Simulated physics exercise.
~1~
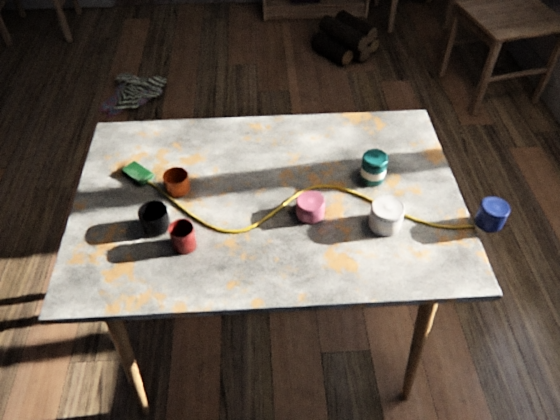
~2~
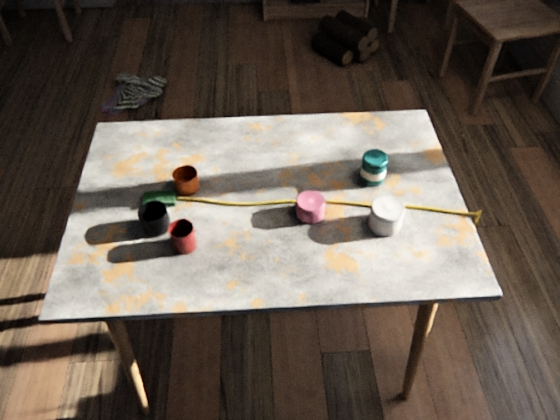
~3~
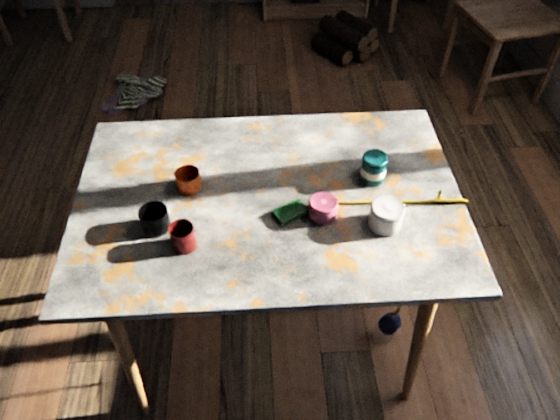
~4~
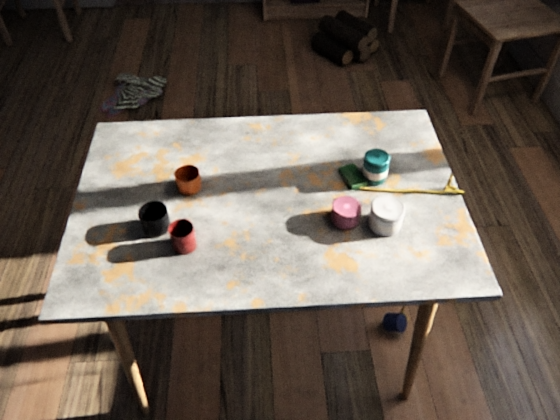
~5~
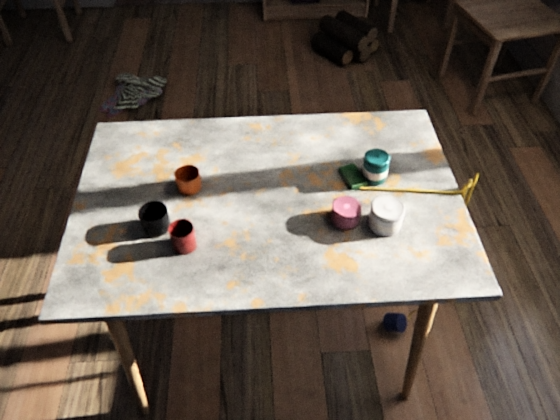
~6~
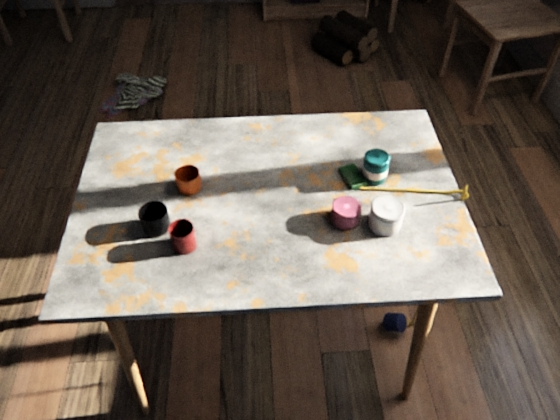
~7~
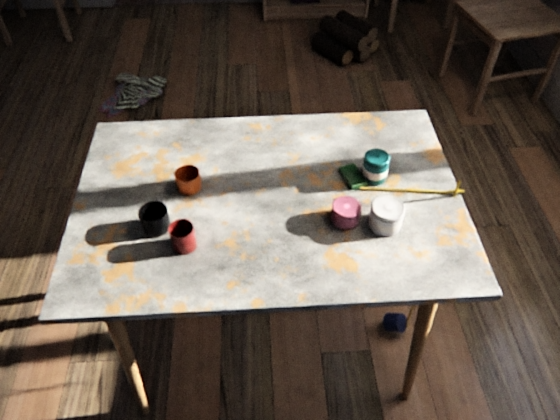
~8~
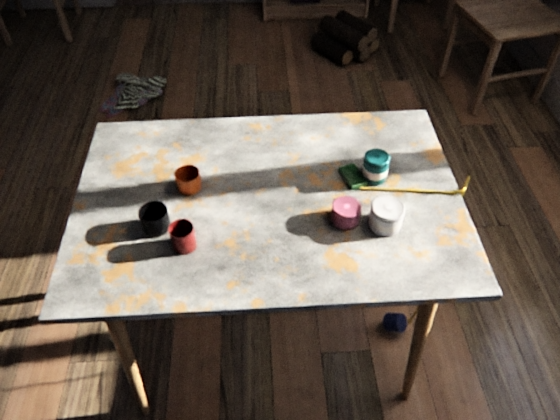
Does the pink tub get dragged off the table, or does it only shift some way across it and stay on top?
The pink tub stays on the table. It shifts a moderate way to the right and ends up beside the white canister.
On a pale table in a dim room, a small blue object dropped off the right edge and its yellow cord dragged a flat green one across, nudging the orange cup and shoving the pink tub before stopping by the teal tin.
